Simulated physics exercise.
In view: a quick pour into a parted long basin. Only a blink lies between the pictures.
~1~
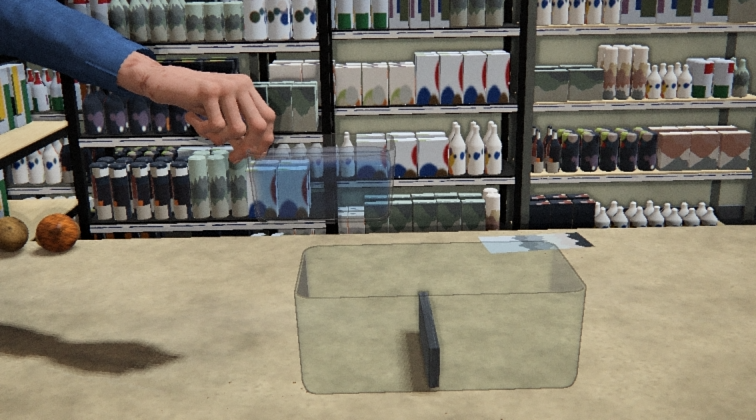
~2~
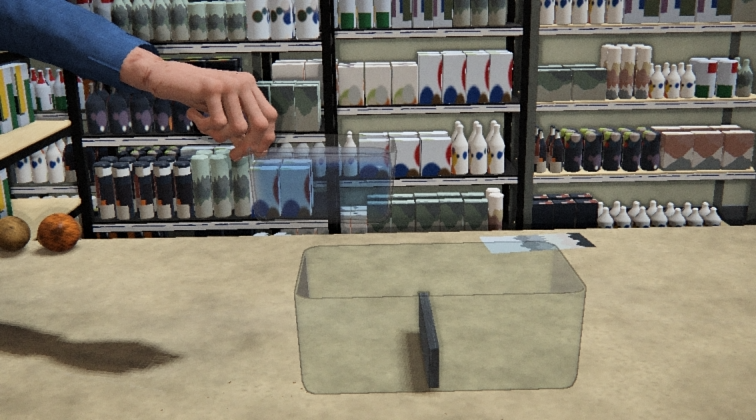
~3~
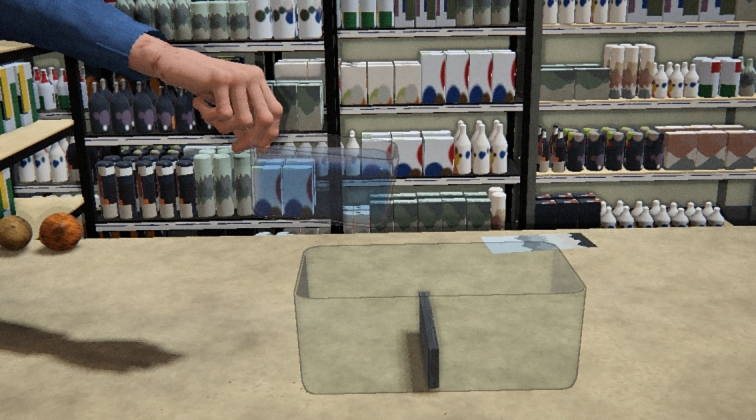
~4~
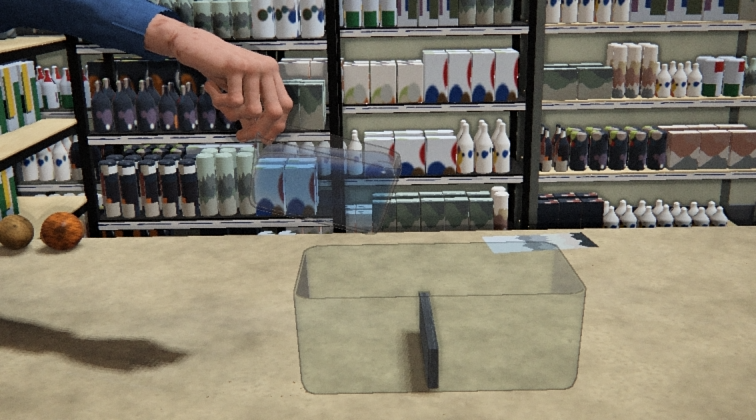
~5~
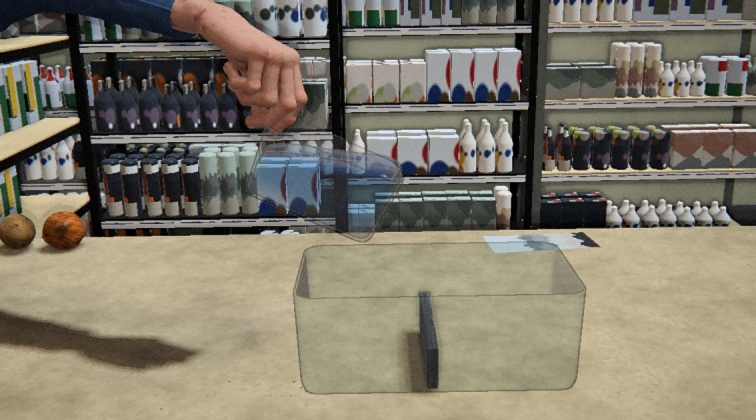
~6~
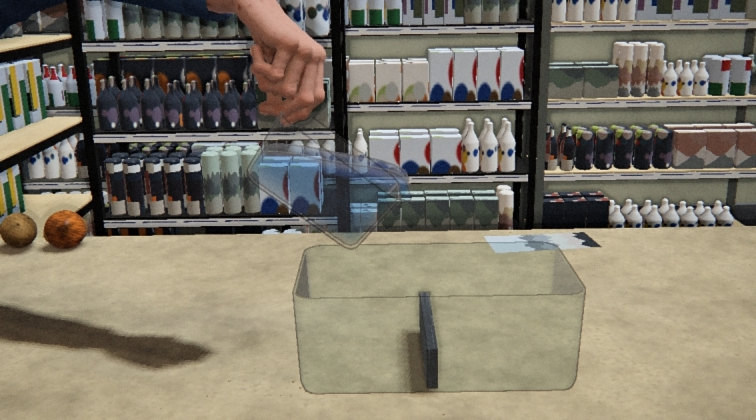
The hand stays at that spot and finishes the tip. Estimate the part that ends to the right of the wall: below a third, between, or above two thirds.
In the end from a third to two thirds is right of the wall.
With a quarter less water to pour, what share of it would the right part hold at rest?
It comes to 35 per cent or so.
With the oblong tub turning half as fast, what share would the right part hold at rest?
Near 70 %.
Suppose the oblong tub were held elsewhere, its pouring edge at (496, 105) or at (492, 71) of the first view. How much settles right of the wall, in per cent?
About 85 and 80 per cent.
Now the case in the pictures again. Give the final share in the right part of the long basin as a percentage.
Roughly 45 in a hundred.
A moment on, the oblong tub is tipped right over and 12 per cent is still to pour, 26 is left of the wall and 42 right of it.
Next, the oblong tub is tipped right over and 1 per cent is still to pour, 47 is left of the wall and 43 right of it.
Then the oblong tub is tipped right over and 0 per cent is still to pour, 51 is left of the wall and 46 right of it.
Later the oblong tub is tipped right over and 0 per cent is still to pour, 52 is left of the wall and 46 right of it.
In the end 52 per cent lies left of the wall, 46 right of it and 2 outside.
